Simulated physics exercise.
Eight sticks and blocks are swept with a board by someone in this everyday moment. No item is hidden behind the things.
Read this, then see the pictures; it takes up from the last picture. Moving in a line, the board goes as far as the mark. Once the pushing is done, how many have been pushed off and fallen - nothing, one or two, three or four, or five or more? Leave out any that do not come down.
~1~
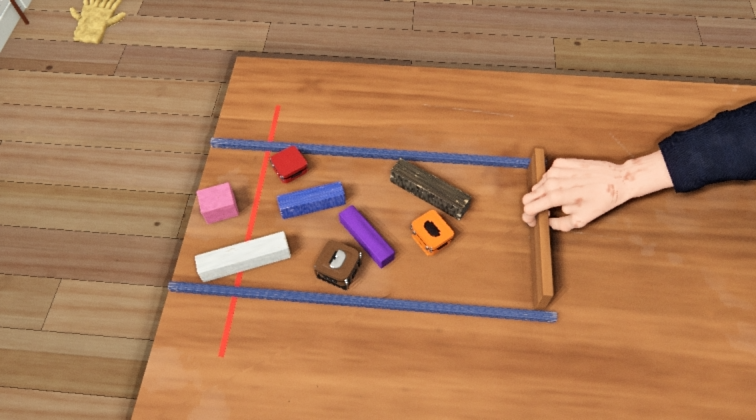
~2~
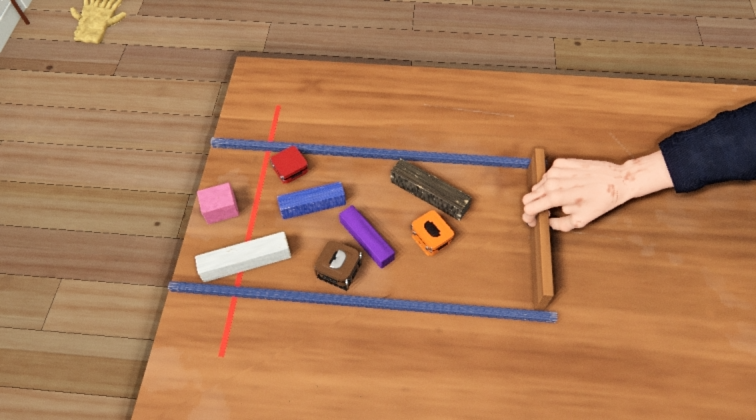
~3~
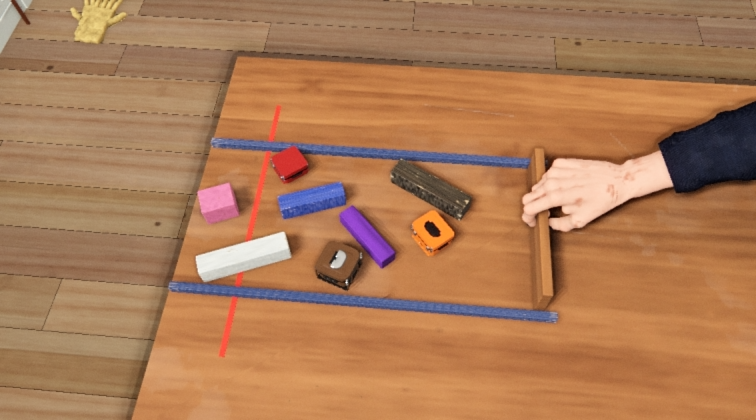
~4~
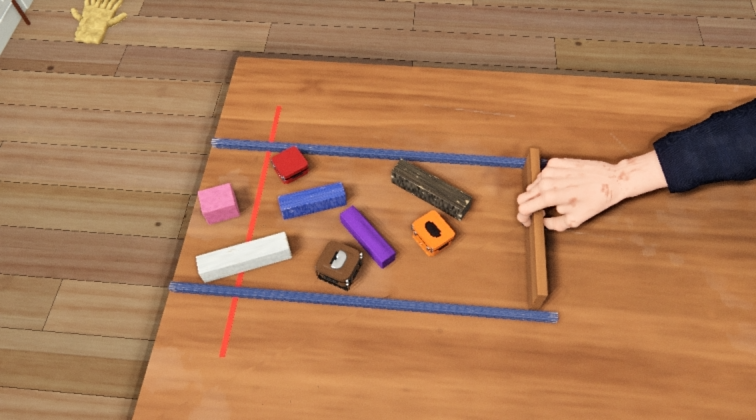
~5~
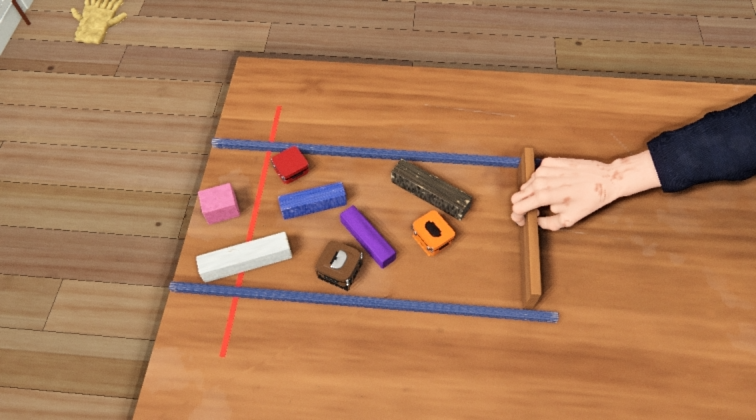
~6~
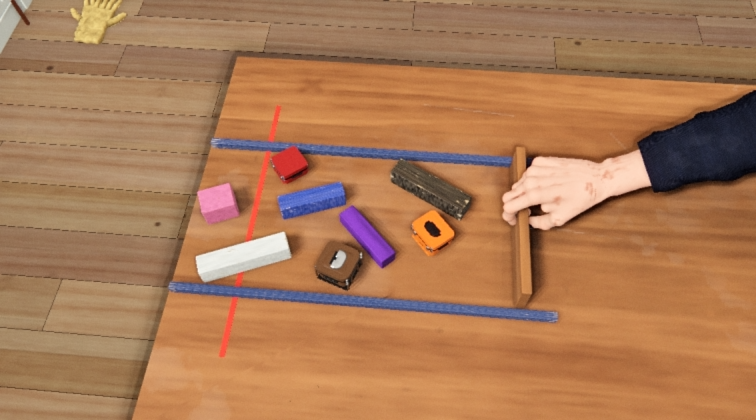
By then one or two have fallen.
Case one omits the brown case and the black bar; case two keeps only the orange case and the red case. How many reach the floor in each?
Result, first then second: 1, 1.
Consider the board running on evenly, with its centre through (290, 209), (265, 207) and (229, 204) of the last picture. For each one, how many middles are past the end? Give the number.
Respectively, 0, 1 and 4.
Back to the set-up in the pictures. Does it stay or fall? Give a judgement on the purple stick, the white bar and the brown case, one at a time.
Result - purple stick stays put, white bar leaves the top, brown case stays put.
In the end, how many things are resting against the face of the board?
3 in contact.
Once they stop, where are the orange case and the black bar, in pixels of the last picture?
The orange case settles near (231, 212); as for the black bar, near (225, 169).
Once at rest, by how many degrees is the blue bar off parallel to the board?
Angle: Roughly 55 degrees.
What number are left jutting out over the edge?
The tally is 3.
Early on, none off yet; pink block at rest near (219, 204); white bar at rest near (245, 257); red case at rest near (290, 166).
A while later, none off yet; pink block at rest near (219, 204); white bar moving near (239, 257); red case travelled about its own width near (264, 174).
Finally, the number that fall off is one or two; lost, white bar and pink block.
